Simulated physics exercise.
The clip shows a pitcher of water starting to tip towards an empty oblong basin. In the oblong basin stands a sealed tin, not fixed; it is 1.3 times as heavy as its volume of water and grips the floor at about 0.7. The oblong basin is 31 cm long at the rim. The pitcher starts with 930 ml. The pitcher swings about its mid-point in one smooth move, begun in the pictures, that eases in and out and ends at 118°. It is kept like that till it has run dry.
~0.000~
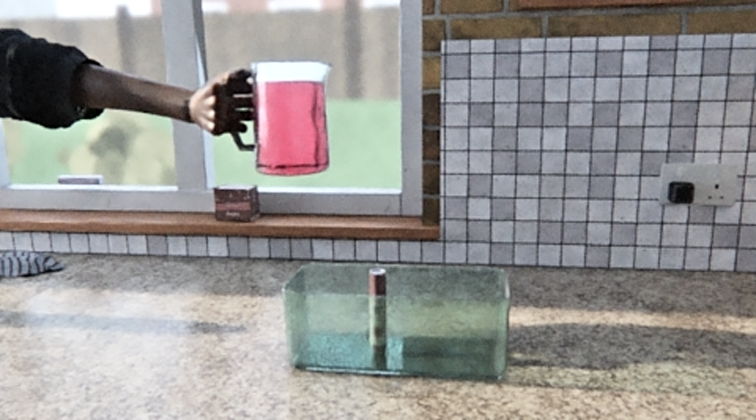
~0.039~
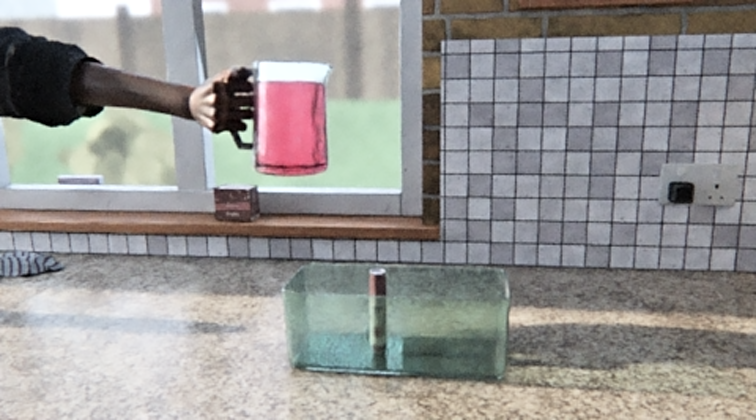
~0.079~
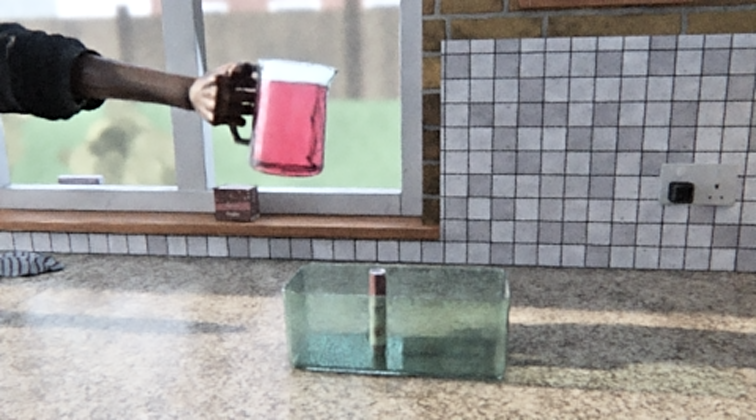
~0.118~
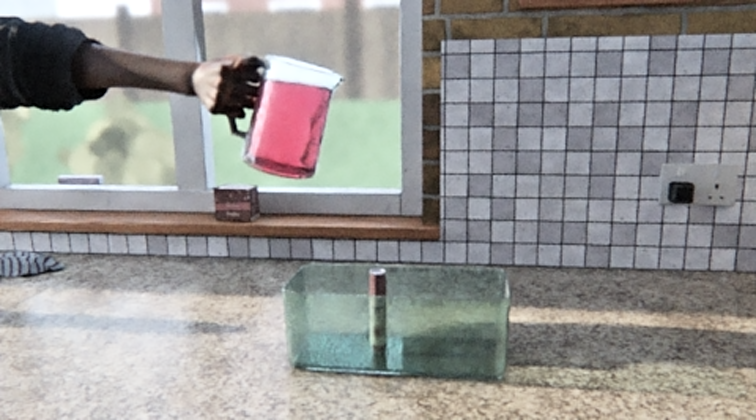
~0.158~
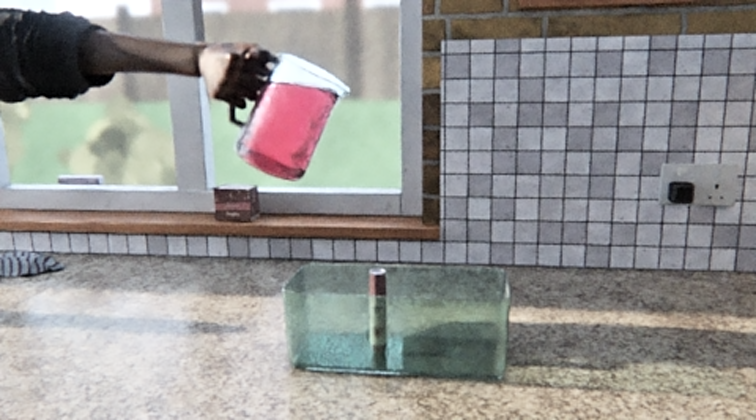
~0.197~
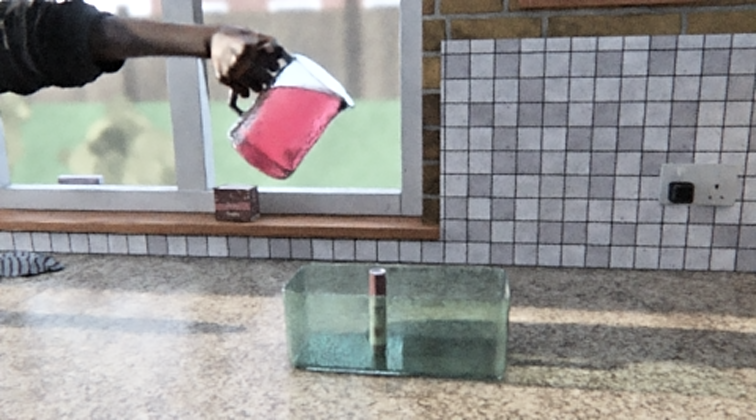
A hand by the window held up a glass pitcher of red liquid, then steadily tilted it to the right above an oblong glass basin with a small upright tin inside.
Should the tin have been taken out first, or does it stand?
It keeps standing.
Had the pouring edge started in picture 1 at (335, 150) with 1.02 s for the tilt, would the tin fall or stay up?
Then it falls.
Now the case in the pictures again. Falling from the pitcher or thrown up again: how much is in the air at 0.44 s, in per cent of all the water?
Near 38 in a hundred.
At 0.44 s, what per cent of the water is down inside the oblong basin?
Some 3 per cent.
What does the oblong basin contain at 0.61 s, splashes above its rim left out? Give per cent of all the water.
About 50 per cent.
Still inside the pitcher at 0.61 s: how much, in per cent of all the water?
About 16 per cent.
By 0.44 s the tilt is 114° and 59 per cent is still to pour; the tin stands where it began.
By 0.61 s the tilt is 118° and 16 per cent is still to pour; the tin stands where it began.
By 0.79 s the tilt is 118° and 2 per cent is still to pour; the tin stands where it began.
By 0.99 s the tilt is 118° and 0 per cent is still to pour; the tin stands where it began.
At rest the tin stands where it began.
